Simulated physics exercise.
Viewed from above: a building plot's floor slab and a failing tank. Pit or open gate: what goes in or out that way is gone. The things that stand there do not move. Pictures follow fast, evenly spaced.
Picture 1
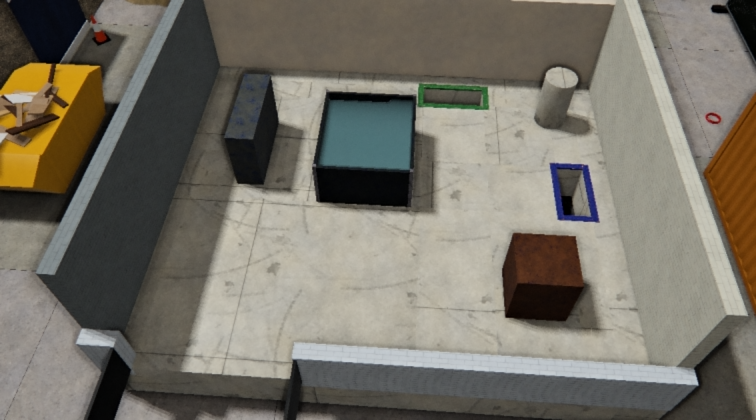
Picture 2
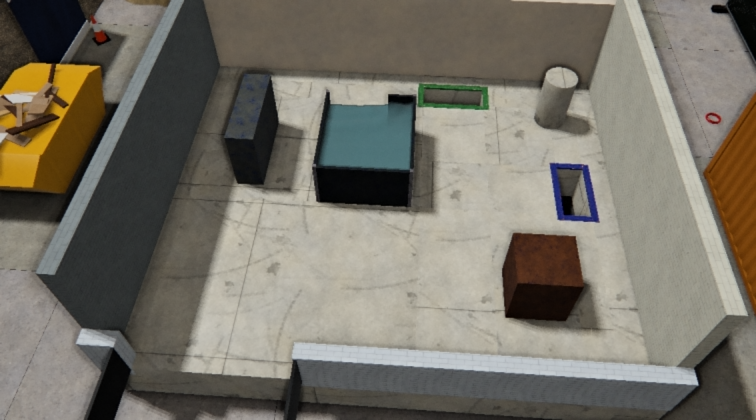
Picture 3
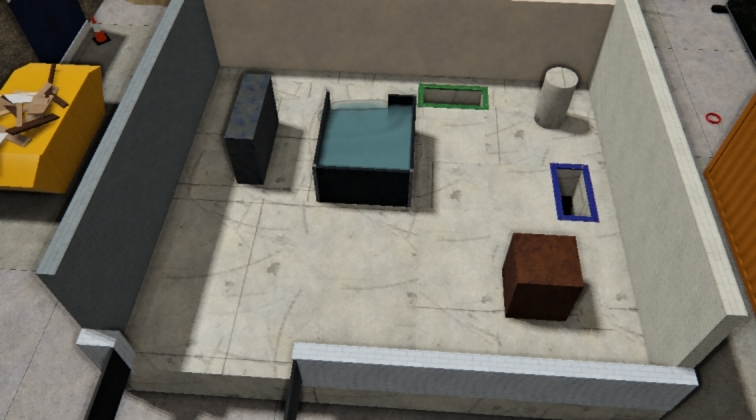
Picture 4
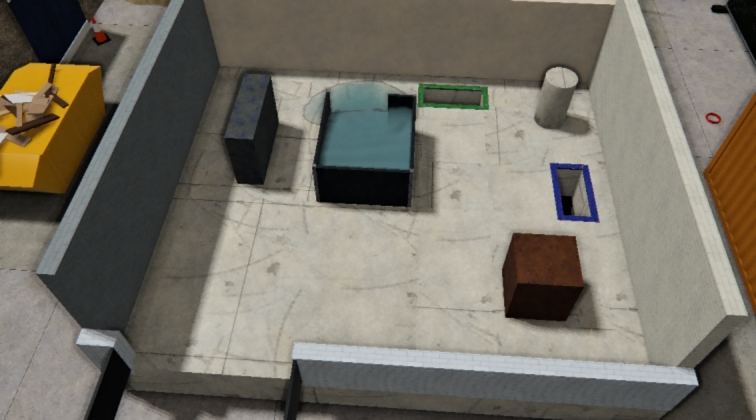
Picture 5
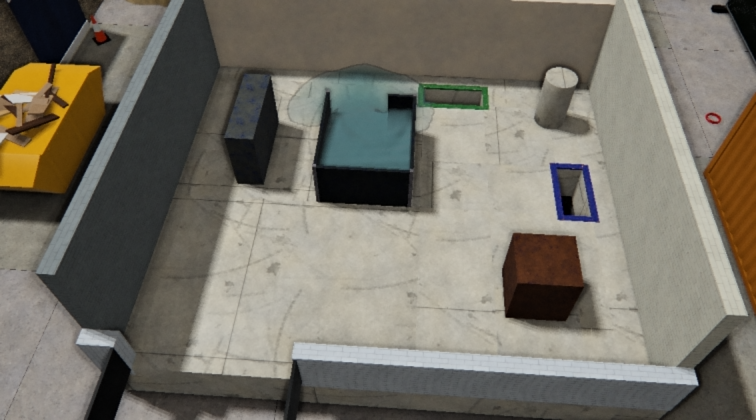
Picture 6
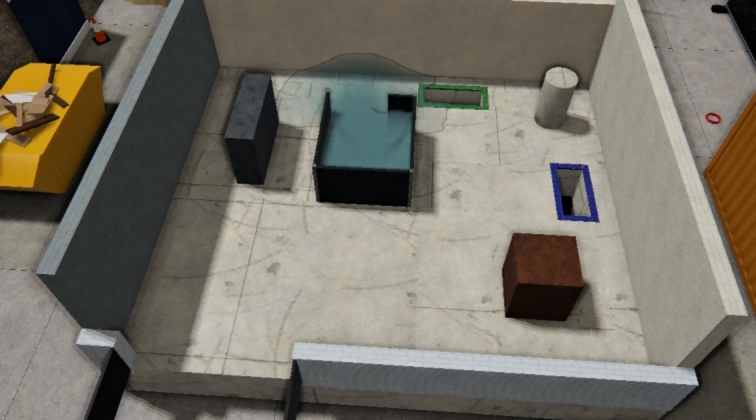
Water in a dark, open-topped tank poured out through a gap in its far side, then spread across the pale floor toward the back wall, while the blocks and cylinder around it stayed still.
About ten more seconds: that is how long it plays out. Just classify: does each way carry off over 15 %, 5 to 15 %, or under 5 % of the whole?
The gate carries off over 15 %; the blue pit carries off under 5 %; the green pit carries off over 15 %.
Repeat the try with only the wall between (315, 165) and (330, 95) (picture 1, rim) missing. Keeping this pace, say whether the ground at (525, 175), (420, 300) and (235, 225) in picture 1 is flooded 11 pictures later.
Going point by point: Left unwetted, left unwetted, waterlogged.
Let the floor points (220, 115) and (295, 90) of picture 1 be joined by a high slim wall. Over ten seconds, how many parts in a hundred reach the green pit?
Share for green - 30 in a hundred.
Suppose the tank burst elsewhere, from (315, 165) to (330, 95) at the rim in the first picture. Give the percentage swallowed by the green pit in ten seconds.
I'd estimate the green pit takes around 8 percent.
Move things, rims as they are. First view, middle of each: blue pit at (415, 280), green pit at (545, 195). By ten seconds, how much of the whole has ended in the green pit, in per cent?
The green pit receives 14 per cent.
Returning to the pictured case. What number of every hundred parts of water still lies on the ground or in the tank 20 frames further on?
That works out to about 86 percent.
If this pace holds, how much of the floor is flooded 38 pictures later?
I reckon around 45 %.
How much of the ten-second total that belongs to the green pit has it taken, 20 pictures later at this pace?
Approximately 55 per cent.
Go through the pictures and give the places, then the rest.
Still water in the tank at (367, 133), in the first frame.
The front is at a hidden place, out from the gap on the tank's far side, in the second frame.
The front is at a hidden place, out from the gap on the tank's far side, in the third frame.
Water pours out on the tank's far side and has run to (382, 84), in the fourth frame.
The front is at (334, 71), out from the gap on the tank's far side, in the fifth frame.
The front is at (304, 70), out from the gap on the tank's far side, in the sixth frame.
A moment on, water covers 15 % of the floor; the gate 0 %, the blue pit 0 %, the green pit 2 %.
Next, water covers 20 % of the floor; the gate 0 %, the blue pit 0 %, the green pit 7 %.
Then, water covers 35 % of the floor; the gate 0 %, the blue pit 0 %, the green pit 15 %.
Later, water covers 45 % of the floor; the gate 7 %, the blue pit 1 %, the green pit 22 %.
In the end, water covers 60 % of the floor; the gate 21 %, the blue pit 3 %, the green pit 26 %.
